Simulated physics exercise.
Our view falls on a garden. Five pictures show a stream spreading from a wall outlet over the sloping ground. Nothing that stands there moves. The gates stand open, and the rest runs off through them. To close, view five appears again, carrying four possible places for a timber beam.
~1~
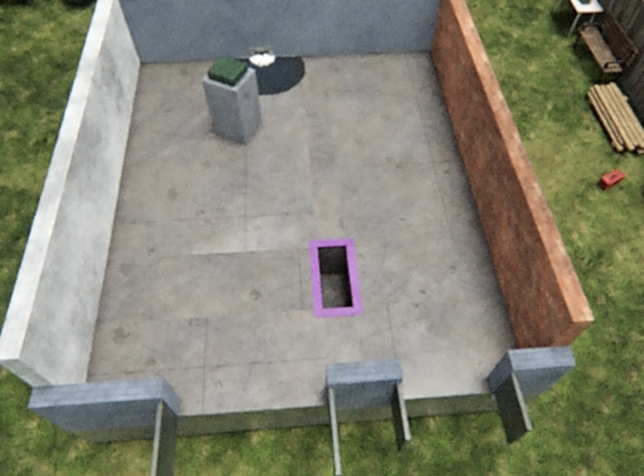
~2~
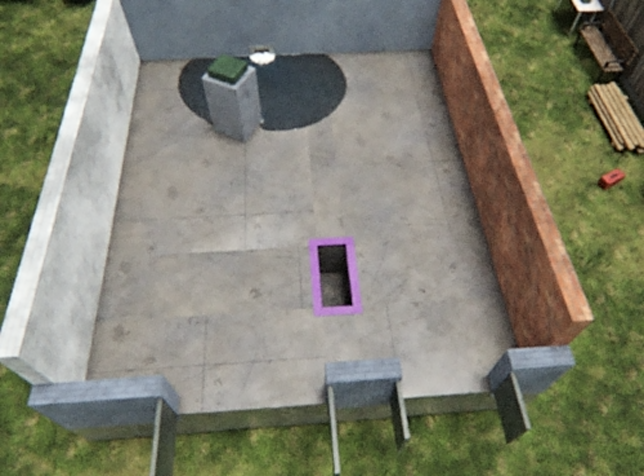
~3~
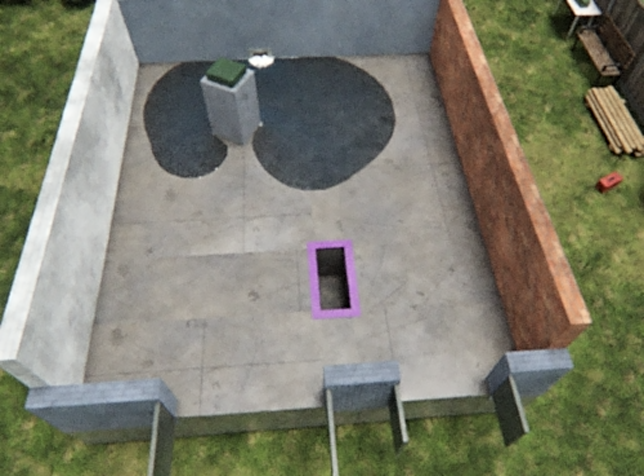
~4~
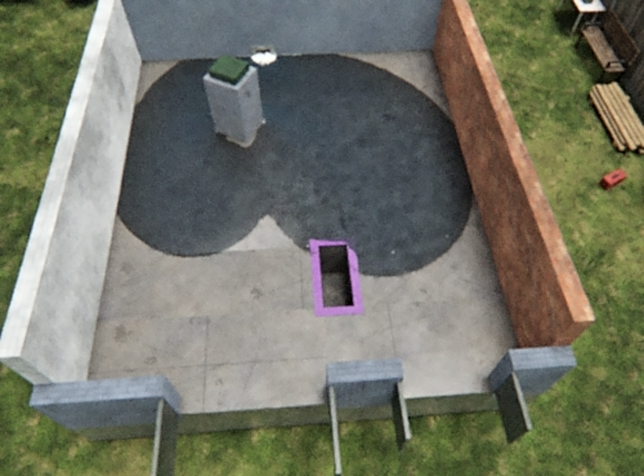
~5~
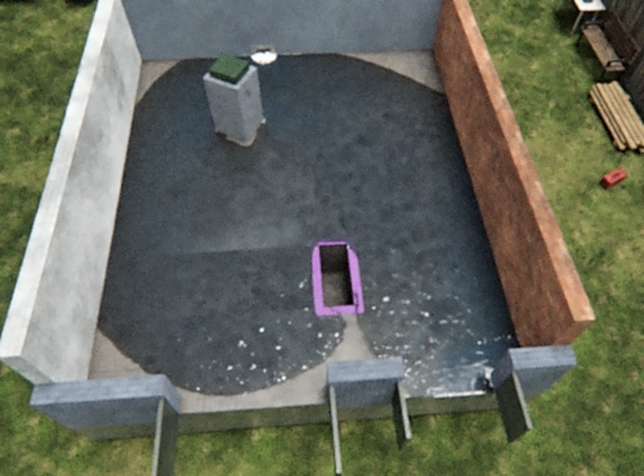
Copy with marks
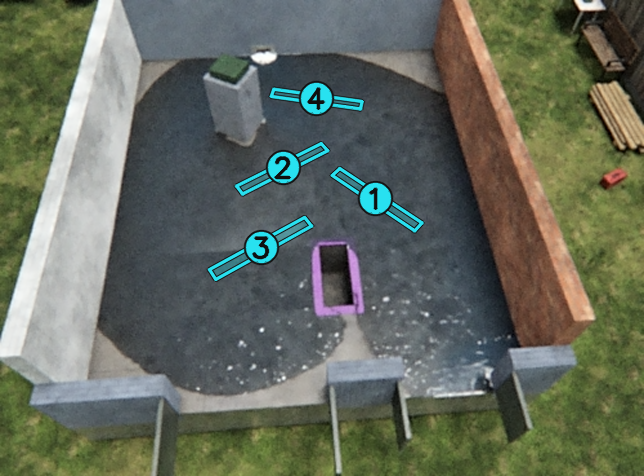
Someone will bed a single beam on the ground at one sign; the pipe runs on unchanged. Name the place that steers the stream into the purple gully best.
Use spot 1.
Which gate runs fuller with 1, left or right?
The right one.
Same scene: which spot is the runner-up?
That is spot 4.
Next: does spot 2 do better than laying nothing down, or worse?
Spot 2 is worse.
On the marked copy, 1 from (336, 172) to (418, 226); 2 from (239, 190) to (324, 147); 3 from (212, 274) to (308, 221); 4 from (272, 92) to (361, 105).
Choosing 1, about 16 % of the stream runs into the purple gully, about 84 % out by the gates.
Choosing 2, about 5 % of the stream runs into the purple gully, about 95 % out by the gates.
Choosing 3, about 7 % of the stream runs into the purple gully, about 93 % out by the gates.
Choosing 4, about 10 % of the stream runs into the purple gully, about 90 % out by the gates.
